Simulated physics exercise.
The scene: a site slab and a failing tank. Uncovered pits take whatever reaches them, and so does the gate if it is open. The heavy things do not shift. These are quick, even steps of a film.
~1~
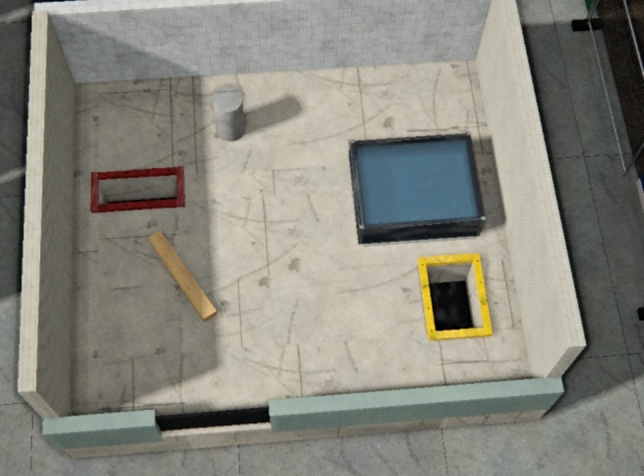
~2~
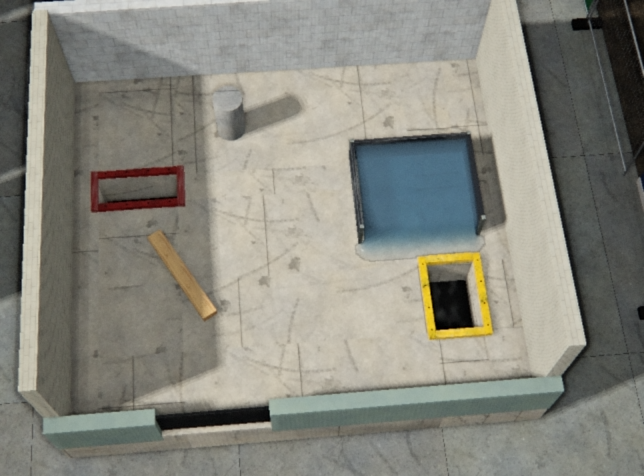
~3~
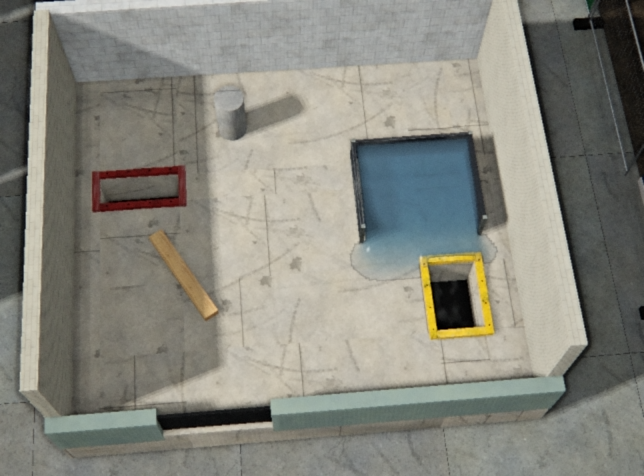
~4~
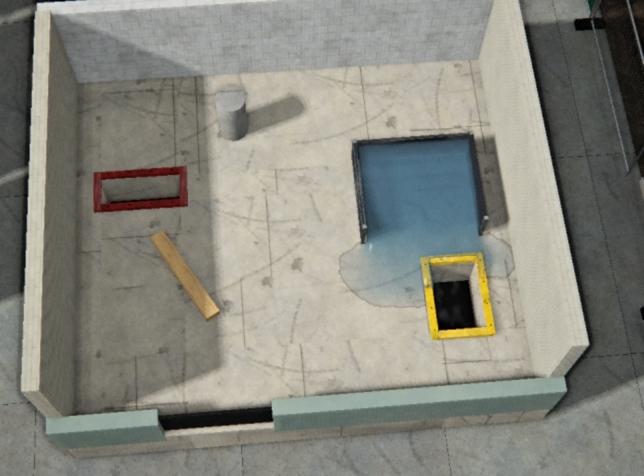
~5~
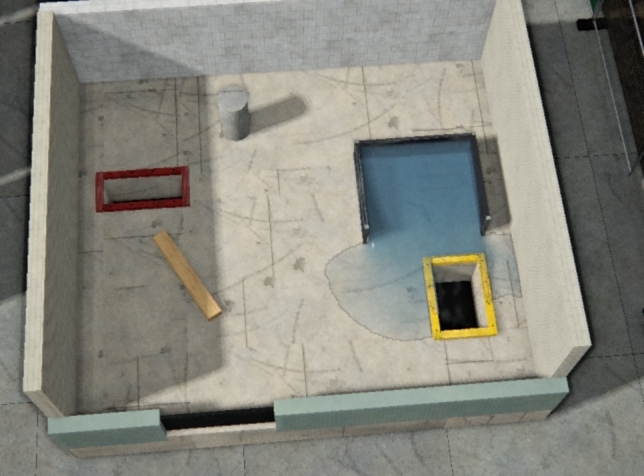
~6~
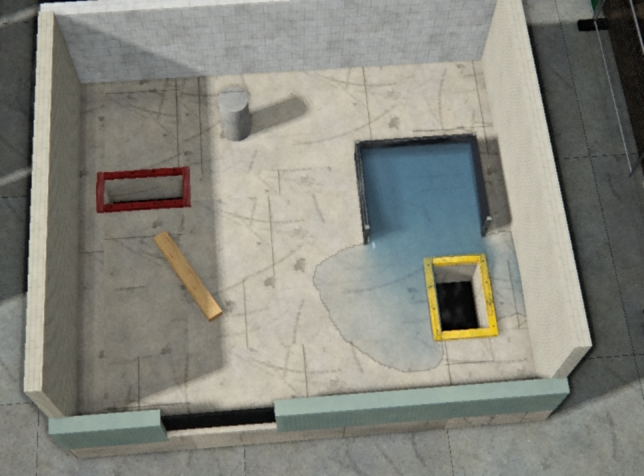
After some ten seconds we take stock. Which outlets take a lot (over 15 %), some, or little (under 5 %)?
One by one: The gate takes under 5 %; the yellow pit takes over 15 %; the red pit takes under 5 %.
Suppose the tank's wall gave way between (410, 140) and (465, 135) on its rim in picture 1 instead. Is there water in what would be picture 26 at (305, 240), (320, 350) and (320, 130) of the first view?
In turn: Dry, free of water, covered.
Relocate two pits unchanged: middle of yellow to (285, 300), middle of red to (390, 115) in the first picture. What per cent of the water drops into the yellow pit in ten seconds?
Per cent: Yellow 0.
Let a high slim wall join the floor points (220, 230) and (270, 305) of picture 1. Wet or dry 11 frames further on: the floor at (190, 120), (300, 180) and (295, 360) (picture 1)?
As listed: Clear, clear, covered.
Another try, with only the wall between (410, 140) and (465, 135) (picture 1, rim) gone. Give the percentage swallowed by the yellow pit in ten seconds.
Roughly, in per cent: Yellow 0.
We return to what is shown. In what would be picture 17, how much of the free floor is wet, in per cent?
Some 25 per cent.
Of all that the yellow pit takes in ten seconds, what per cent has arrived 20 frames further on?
Some 95 per cent.
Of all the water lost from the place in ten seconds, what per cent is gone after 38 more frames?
Some 100 per cent.
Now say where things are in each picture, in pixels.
Still water in the open tank at (416, 182), in the first picture.
The front is at (479, 244), out from the gap at (420, 231), in the second picture.
The front is at (489, 257), out from the gap at (421, 232), in the third picture.
Water pours out at (422, 233) and has run to (507, 269), in the fourth picture.
Water pours out at (424, 233) and has run to (360, 318), in the fifth picture.
Water pours out at (425, 234) and has run to (407, 365), in the sixth picture.
A moment on, water covers 20 % of the floor; the gate 0 %, the yellow pit 14 %, the red pit 0 %.
Next, water covers 25 % of the floor; the gate 0 %, the yellow pit 19 %, the red pit 0 %.
Then, water covers 35 % of the floor; the gate 0 %, the yellow pit 22 %, the red pit 0 %.
Later, water covers 45 % of the floor; the gate 0 %, the yellow pit 23 %, the red pit 0 %.
In the end, water covers 65 % of the floor; the gate 0 %, the yellow pit 23 %, the red pit 0 %.
